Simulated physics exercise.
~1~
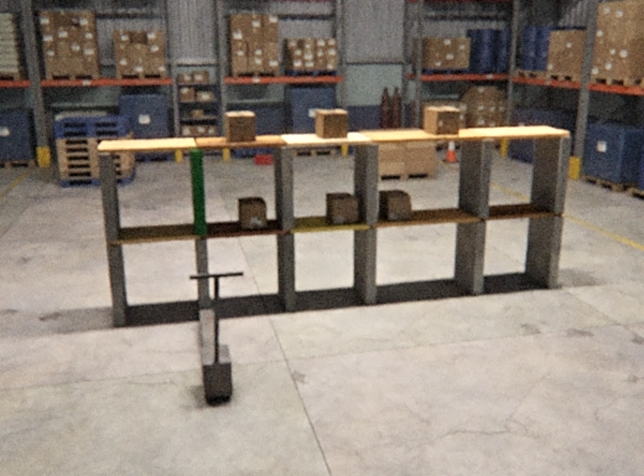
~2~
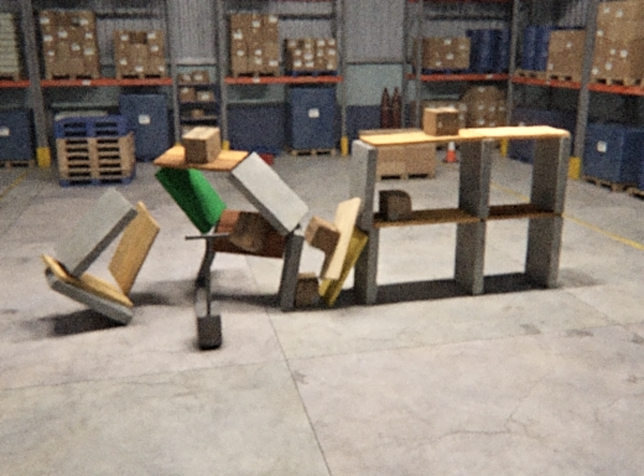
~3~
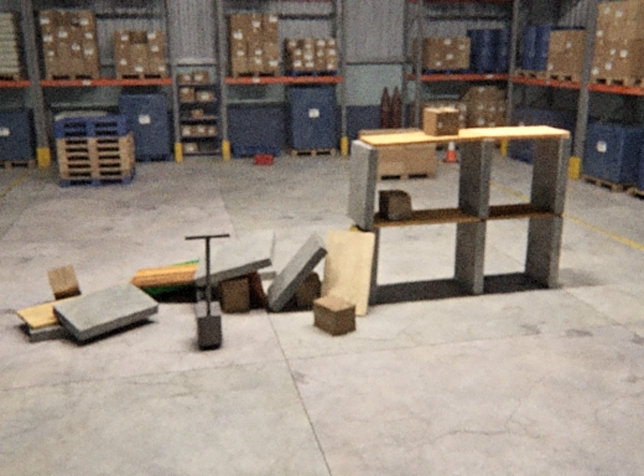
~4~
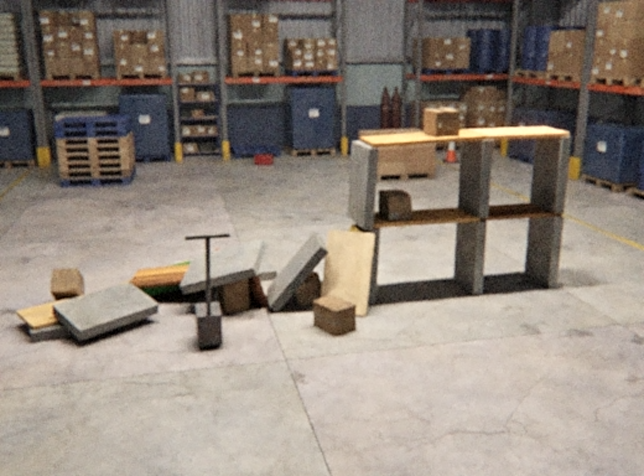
In a warehouse lined with racks of boxes and blue bins, a still camera faces a long two-tier structure of grey upright blocks and loose boards, with small cartons on both levels. One upright at the left is green, a lower board near the middle is yellow, and a dark T-handled jack stands in front. The jack moves in at the foot of the left part, and the green upright leans left as boards, blocks and cartons topple around it. The left side collapses into a low heap, the yellow board steeply tilted, while the right-hand bays stay standing with two cartons.
